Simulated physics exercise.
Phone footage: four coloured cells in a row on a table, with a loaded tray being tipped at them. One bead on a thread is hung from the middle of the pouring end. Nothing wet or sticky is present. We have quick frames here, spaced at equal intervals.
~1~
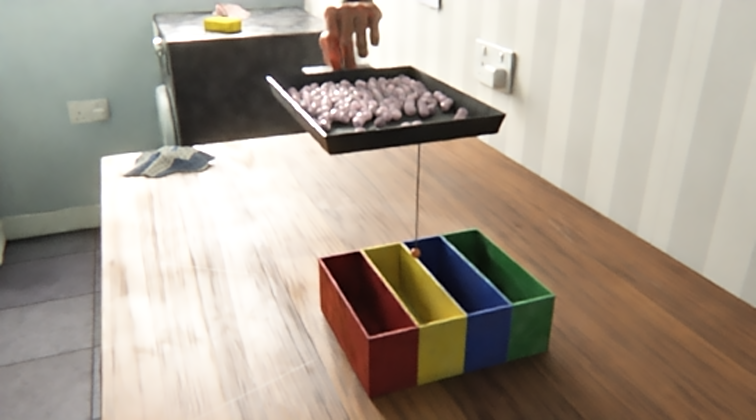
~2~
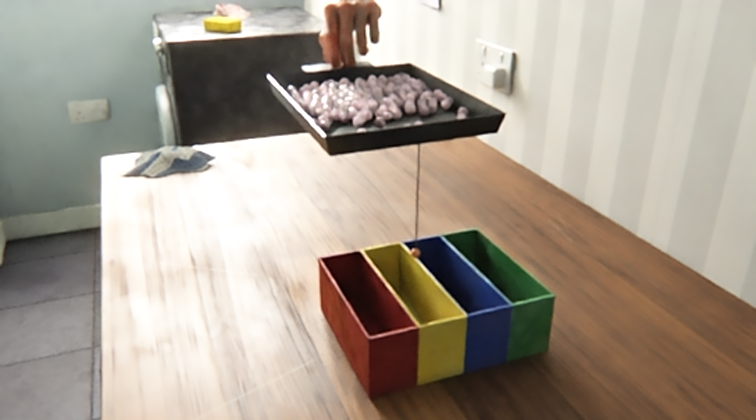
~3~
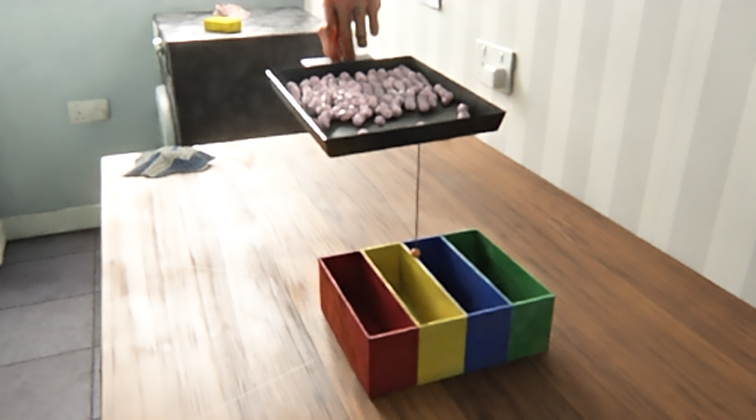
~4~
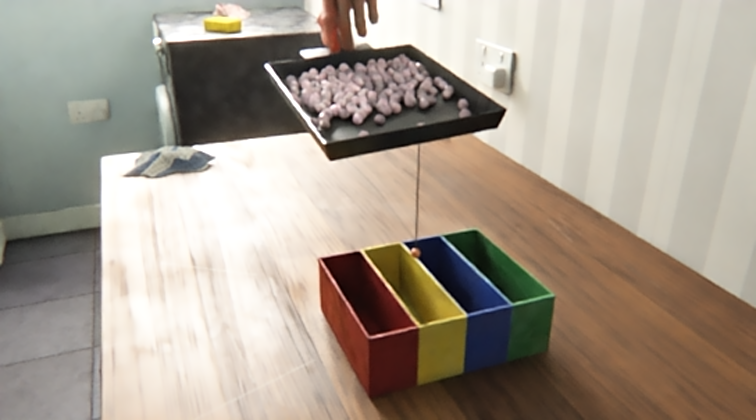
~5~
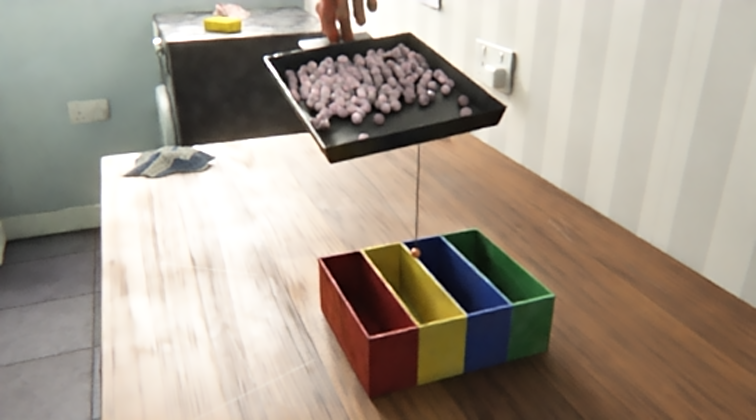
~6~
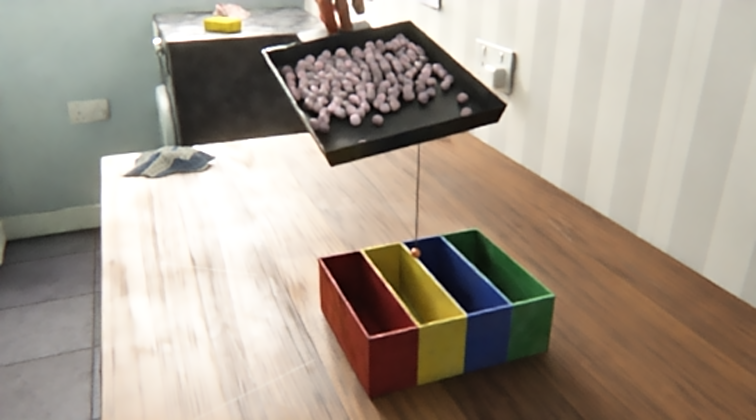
On a wooden table above four coloured cells, a hand tilts a tray, shifting small beads.
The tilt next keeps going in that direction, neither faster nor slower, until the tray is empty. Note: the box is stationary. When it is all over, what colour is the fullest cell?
It is the red one.
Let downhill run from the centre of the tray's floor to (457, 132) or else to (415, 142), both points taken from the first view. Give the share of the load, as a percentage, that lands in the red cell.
0 % and 20 %.
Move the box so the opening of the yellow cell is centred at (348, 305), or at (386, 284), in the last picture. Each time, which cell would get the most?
Yellow, then the cell in red.
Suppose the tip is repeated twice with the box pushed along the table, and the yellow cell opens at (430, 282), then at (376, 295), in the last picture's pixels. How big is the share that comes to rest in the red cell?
First position: Some 20 %; second position: Some 50 %.
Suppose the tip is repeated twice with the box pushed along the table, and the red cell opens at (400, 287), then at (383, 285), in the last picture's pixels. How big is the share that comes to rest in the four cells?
10 and 10 in a hundred, in turn.
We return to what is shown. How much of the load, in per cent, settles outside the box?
Close to 60 per cent.
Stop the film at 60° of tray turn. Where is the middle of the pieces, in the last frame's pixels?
Near (356, 123).
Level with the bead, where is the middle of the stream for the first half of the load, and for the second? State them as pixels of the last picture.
Around (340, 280) at first; around (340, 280) after that.
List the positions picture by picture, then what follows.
In the first picture, corners of the pouring end at (329, 133) and (499, 113), level; middle of the load at (369, 101), sugar pearls; bead on its thread at (416, 253); red cell at (393, 357); yellow cell at (442, 345); blue cell at (488, 333); green cell at (531, 323).
In the second picture, corners of the pouring end at (329, 134) and (499, 112), level; middle of the load at (369, 99).
In the third picture, corners of the pouring end at (329, 136) and (499, 111), tipped barely, lowest at the left corner; middle of the load at (369, 95).
In the fourth picture, corners of the pouring end at (329, 140) and (499, 108), tipped a little, lowest at the left corner; middle of the load at (369, 89).
In the fifth picture, corners of the pouring end at (329, 144) and (499, 106), tipped a little, lowest at the left corner; middle of the load at (368, 84), a small part on the move.
In the sixth picture, corners of the pouring end at (328, 148) and (500, 103), tipped a little, lowest at the left corner; middle of the load at (367, 80), nearly all on the move; red cell at (393, 357); yellow cell at (442, 345); blue cell at (488, 333); green cell at (531, 323).
Soon, tray tipped steeply; nearly all on the tray; a stray few in the red cell; a small part falling or outside the box.
A while on, tray tipped past a quarter turn; a stray few on the tray; about a third in the red cell; a stray few in the yellow cell; a stray few in the blue cell; about half falling or outside the box.
Towards the end, tray tipped past a quarter turn; about a third in the red cell; a stray few in the yellow cell; a stray few in the blue cell; about half falling or outside the box.
Finally, tray tipped past a quarter turn; about a third in the red cell; a stray few in the yellow cell; a stray few in the blue cell; none in the green cell; about half outside the box.
